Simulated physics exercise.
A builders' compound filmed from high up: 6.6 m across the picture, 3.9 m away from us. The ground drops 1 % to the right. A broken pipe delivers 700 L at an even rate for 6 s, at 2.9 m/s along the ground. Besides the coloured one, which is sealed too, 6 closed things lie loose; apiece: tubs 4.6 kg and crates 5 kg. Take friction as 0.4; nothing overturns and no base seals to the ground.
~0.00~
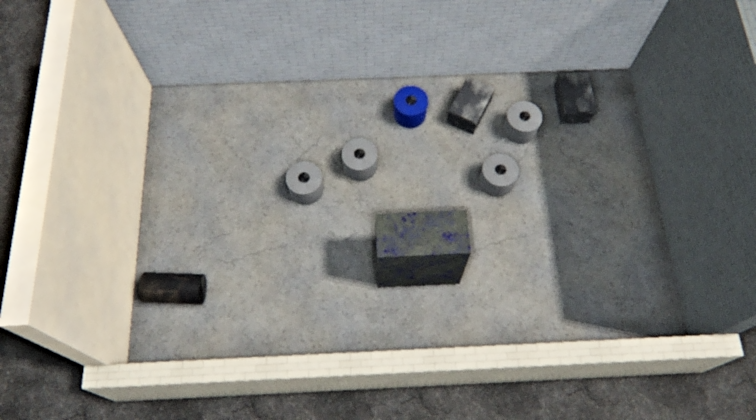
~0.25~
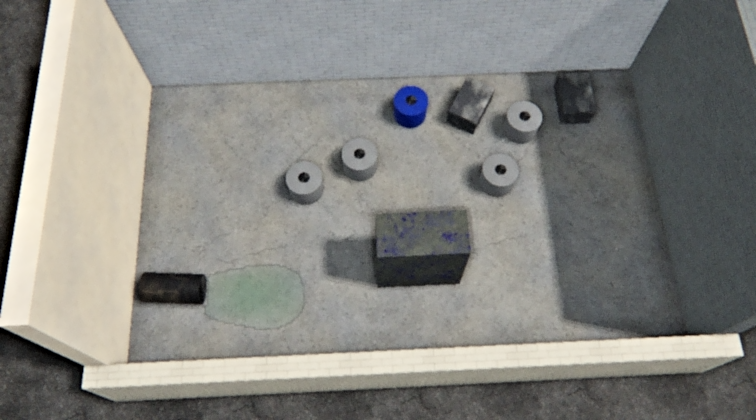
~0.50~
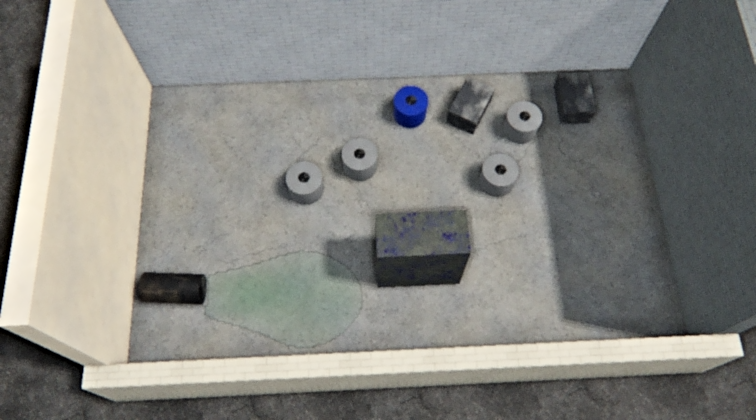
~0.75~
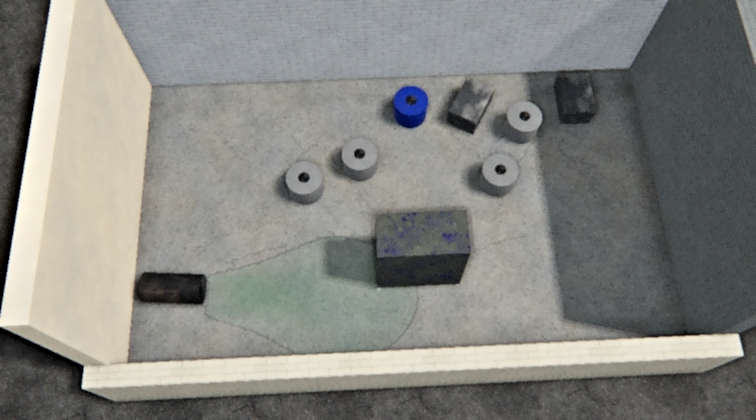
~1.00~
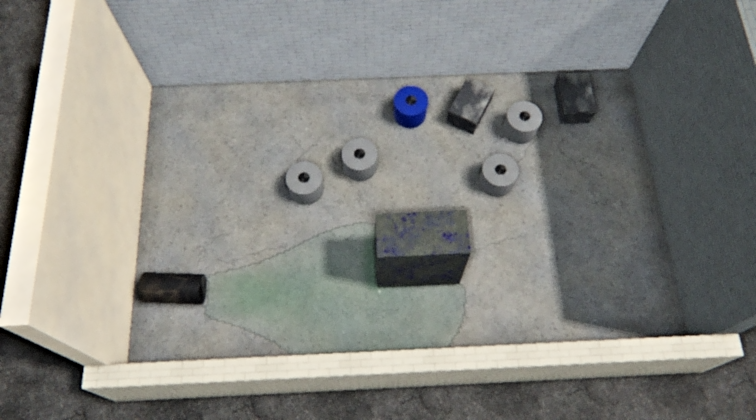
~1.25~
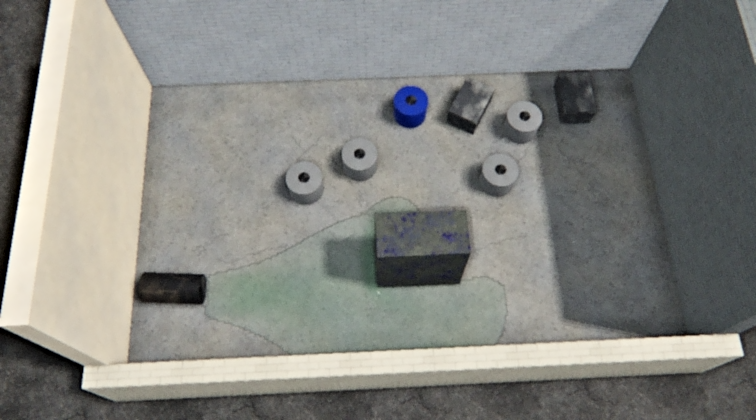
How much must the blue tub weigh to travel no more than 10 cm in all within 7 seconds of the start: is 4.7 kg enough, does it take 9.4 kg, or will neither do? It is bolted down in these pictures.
For it, only the higher weight holds it.
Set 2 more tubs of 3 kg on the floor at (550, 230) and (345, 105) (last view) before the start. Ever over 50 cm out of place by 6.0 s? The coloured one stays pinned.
In that order: Less, under.
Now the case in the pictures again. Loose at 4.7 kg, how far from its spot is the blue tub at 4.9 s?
Roughly 5 cm.
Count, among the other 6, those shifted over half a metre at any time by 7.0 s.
That makes 1.
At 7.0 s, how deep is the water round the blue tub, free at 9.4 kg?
Roughly 3 cm.
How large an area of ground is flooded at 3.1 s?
About 10.0 m2.
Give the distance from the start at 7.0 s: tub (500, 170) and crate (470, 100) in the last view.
In turn: 0 cm, 80 cm.
After 1.8 s the blue tub would be 0 cm from its start with 4.7 kg and 0 cm from its start with 9.4 kg; 0 cm of water round it then.
After 3.1 s the blue tub would be 0 cm from its start with 4.7 kg and 0 cm from its start with 9.4 kg; 2 cm of water round it then.
After 4.9 s the blue tub would be 6 cm from its start with 4.7 kg and 0 cm from its start with 9.4 kg; 2 cm of water round it then.
After 7.0 s the blue tub would be 42 cm from its start with 4.7 kg and 0 cm from its start with 9.4 kg; 3 cm of water round it then.
